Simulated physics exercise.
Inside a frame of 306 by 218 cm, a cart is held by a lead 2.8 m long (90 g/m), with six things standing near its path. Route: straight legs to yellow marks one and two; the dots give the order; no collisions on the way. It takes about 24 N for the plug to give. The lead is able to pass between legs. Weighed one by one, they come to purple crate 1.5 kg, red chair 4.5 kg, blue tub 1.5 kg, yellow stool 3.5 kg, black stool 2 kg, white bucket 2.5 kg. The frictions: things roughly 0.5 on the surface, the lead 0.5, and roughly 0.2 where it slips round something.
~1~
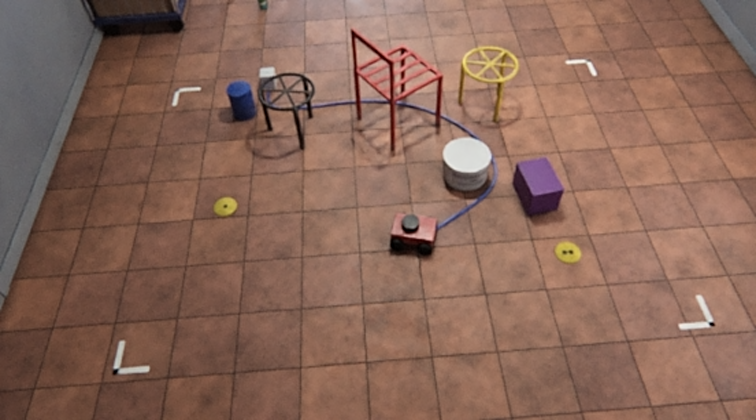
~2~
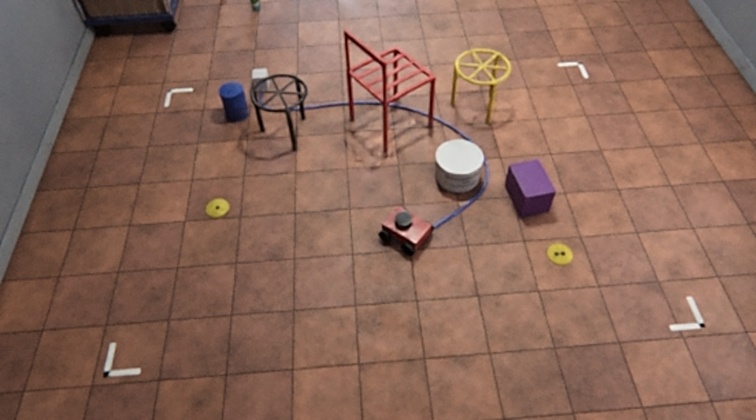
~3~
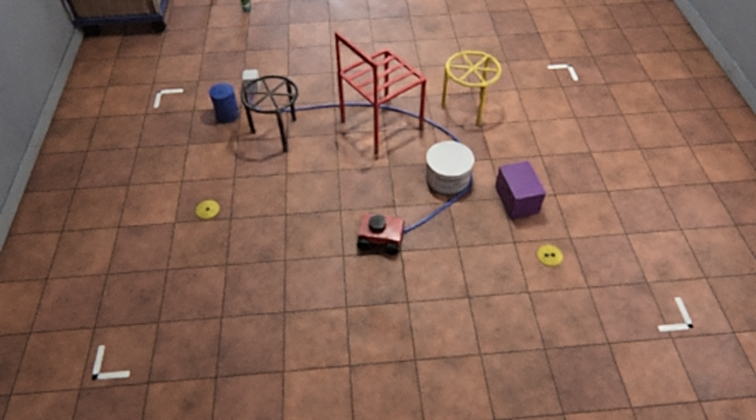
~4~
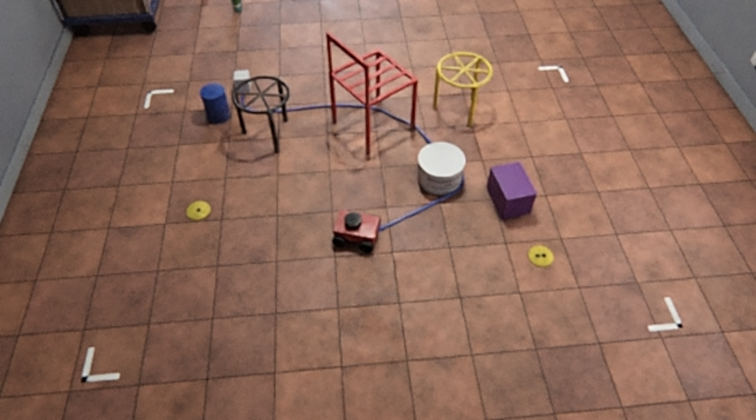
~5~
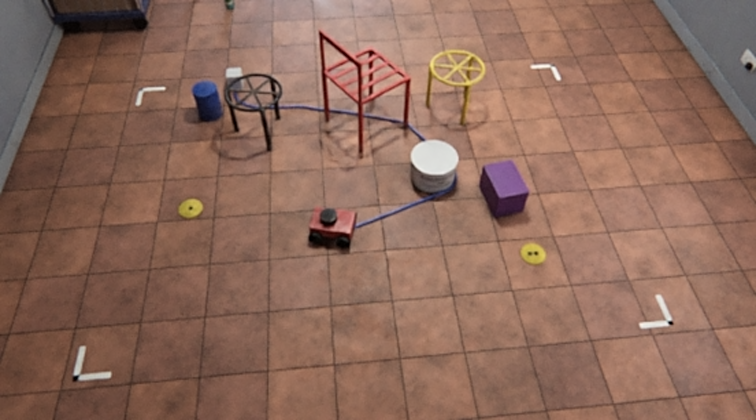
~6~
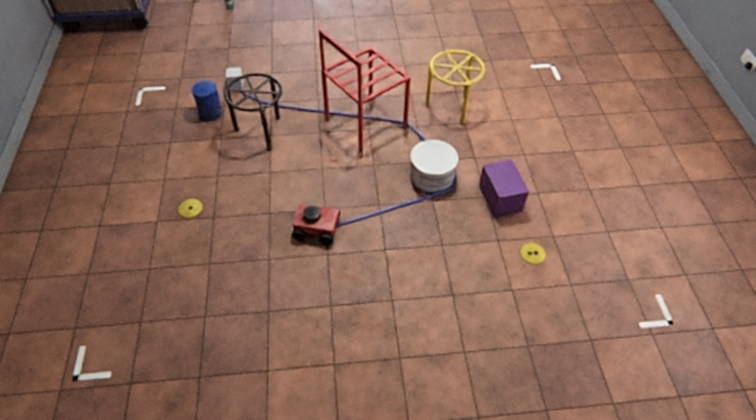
In this clip, a small red cart trailing a blue lead moves left across a brown tiled floor, past stools, a red chair, a blue tub and a purple crate, as the lead draws in against the white bucket.
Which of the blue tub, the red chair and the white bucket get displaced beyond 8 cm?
Blue tub: Not displaced. Red chair: Not displaced. White bucket: Displaced.
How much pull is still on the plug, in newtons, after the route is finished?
About 0 N.
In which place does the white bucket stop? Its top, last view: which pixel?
You'll find it ending up somewhere near (370, 138).
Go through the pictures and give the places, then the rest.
In the first picture, blue tub (238, 89); red chair (398, 71); white bucket (467, 155); marks (226, 207) (568, 253); lead runs through (461, 213); cart (422, 238).
In the second picture, lead runs through (453, 215); cart (413, 238).
In the third picture, lead runs through (432, 216); cart (389, 238).
In the fourth picture, lead runs through (409, 216); cart (365, 235).
In the fifth picture, lead runs through (388, 214); cart (342, 231).
In the sixth picture, blue tub (204, 88); red chair (366, 73); white bucket (434, 157); lead runs through (373, 214); cart (325, 228).
Next, cart at (214, 207), 8 N at the fixed end; white bucket 39 cm off its start.
Then, cart at (296, 221), lead slack at the fixed end; white bucket 42 cm off its start, red chair 4 cm off its start.
After that, cart at (419, 237), lead slack at the fixed end; white bucket 42 cm off its start at (370, 138), red chair 4 cm off its start at (359, 74).
Later, cart at (533, 252), lead slack at the fixed end; white bucket 42 cm off its start, red chair 4 cm off its start.
At the end, cart at (533, 252), lead slack at the fixed end; white bucket 42 cm off its start at (370, 138), red chair 4 cm off its start at (359, 74), blue tub 0 cm off its start at (204, 88).
